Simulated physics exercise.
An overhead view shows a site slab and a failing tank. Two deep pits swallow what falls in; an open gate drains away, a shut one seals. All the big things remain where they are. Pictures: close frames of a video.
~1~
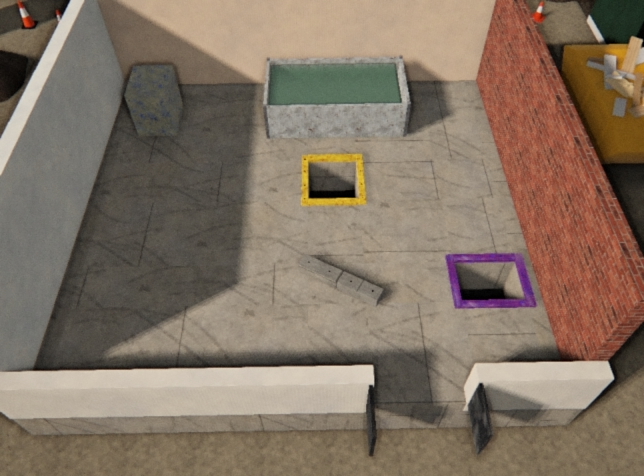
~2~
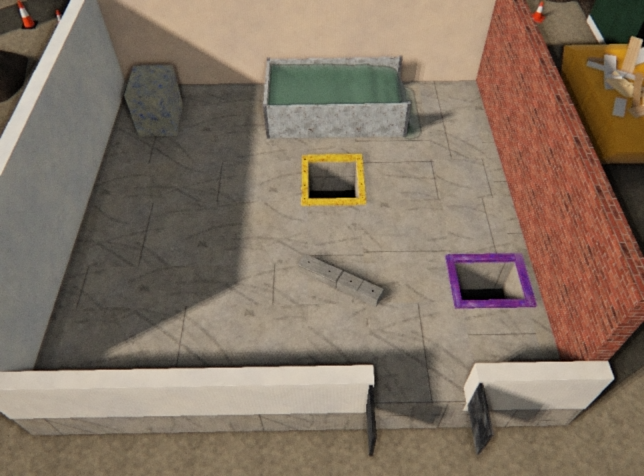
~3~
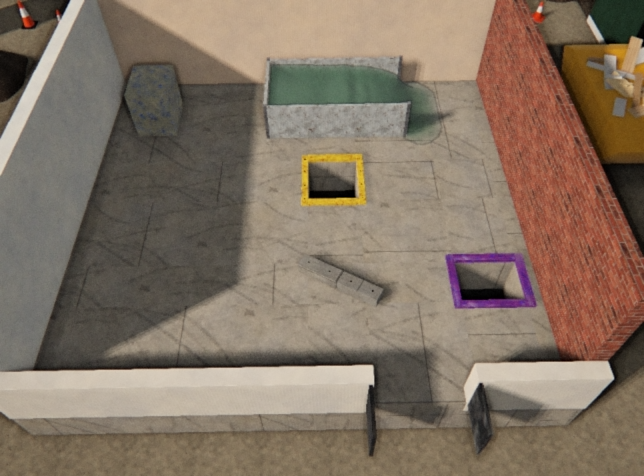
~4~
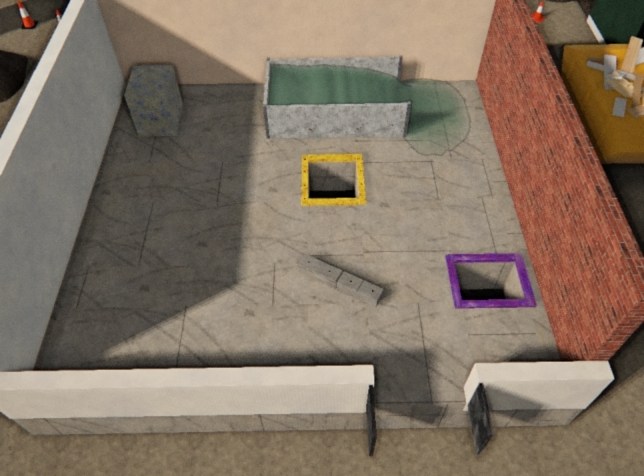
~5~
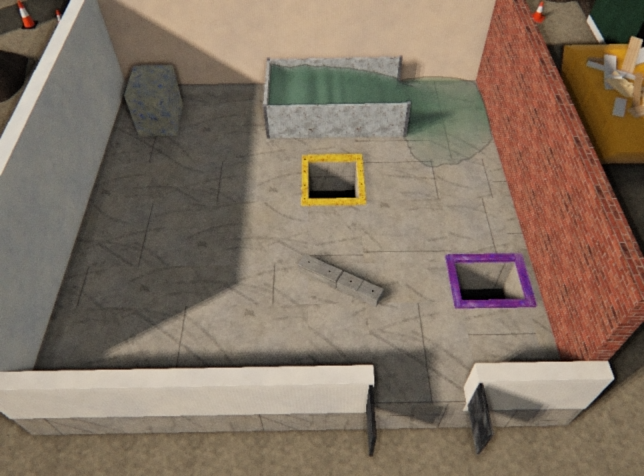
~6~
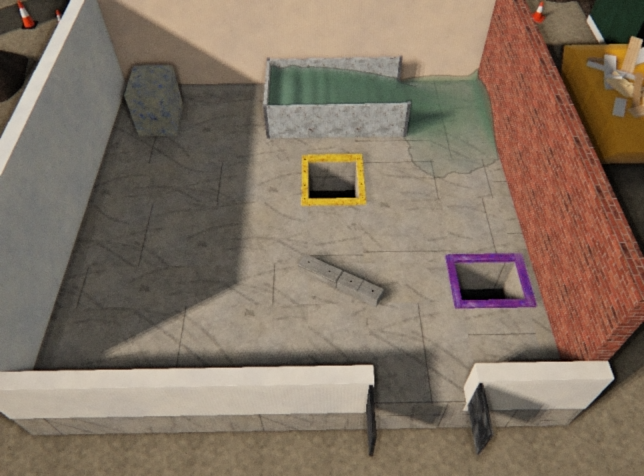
On a walled slab, green water pours from the tank's right end and spreads toward the brick wall.
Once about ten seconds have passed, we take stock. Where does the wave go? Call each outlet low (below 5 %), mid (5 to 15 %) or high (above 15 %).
Outlets - gate: Mid; purple pit: High; yellow pit: Low.
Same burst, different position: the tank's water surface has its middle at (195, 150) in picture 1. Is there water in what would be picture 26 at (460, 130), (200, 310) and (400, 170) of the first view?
In sequence: Inundated, next unflooded, then unflooded.
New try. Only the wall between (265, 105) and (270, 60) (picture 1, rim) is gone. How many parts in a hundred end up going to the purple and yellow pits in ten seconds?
The purple pit gets 4 per cent and the yellow pit 0 per cent.
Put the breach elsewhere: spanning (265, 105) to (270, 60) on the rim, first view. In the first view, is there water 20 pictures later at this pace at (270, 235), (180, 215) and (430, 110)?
Note, points one to three: Unreached / reached and soaked / unreached.
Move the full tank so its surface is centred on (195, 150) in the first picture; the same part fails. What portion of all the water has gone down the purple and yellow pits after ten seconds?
The purple pit gets roughly 2 per cent and the yellow pit roughly 50 per cent.
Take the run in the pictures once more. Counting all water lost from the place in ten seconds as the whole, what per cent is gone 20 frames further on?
Approximately 25 %.
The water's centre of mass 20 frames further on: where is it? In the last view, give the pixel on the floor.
The water centres close to (411, 138).
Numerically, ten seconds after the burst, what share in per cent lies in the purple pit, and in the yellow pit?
Close to 26 per cent, and close to 0 per cent.
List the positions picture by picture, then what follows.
The tank at (336, 84) is whole and still, in the first picture.
The front is at (408, 137), out from the gap at (400, 103), in the second picture.
The front is at (419, 86), out from the gap at (400, 104), in the third picture.
Water pours out at (400, 105) and has run to (460, 139), in the fourth picture.
The front is at (490, 134), out from the gap at (400, 104), in the fifth picture.
Water pours out at (400, 105) and has run to (496, 155), in the sixth picture.
A moment on, water covers 10 % of the floor; the gate 0 %, the purple pit 0 %, the yellow pit 0 %.
Next, water covers 15 % of the floor; the gate 0 %, the purple pit 1 %, the yellow pit 0 %.
Then, water covers 30 % of the floor; the gate 0 %, the purple pit 10 %, the yellow pit 0 %.
Later, water covers 50 % of the floor; the gate 5 %, the purple pit 22 %, the yellow pit 0 %.
In the end, water covers 65 % of the floor; the gate 11 %, the purple pit 26 %, the yellow pit 0 %.
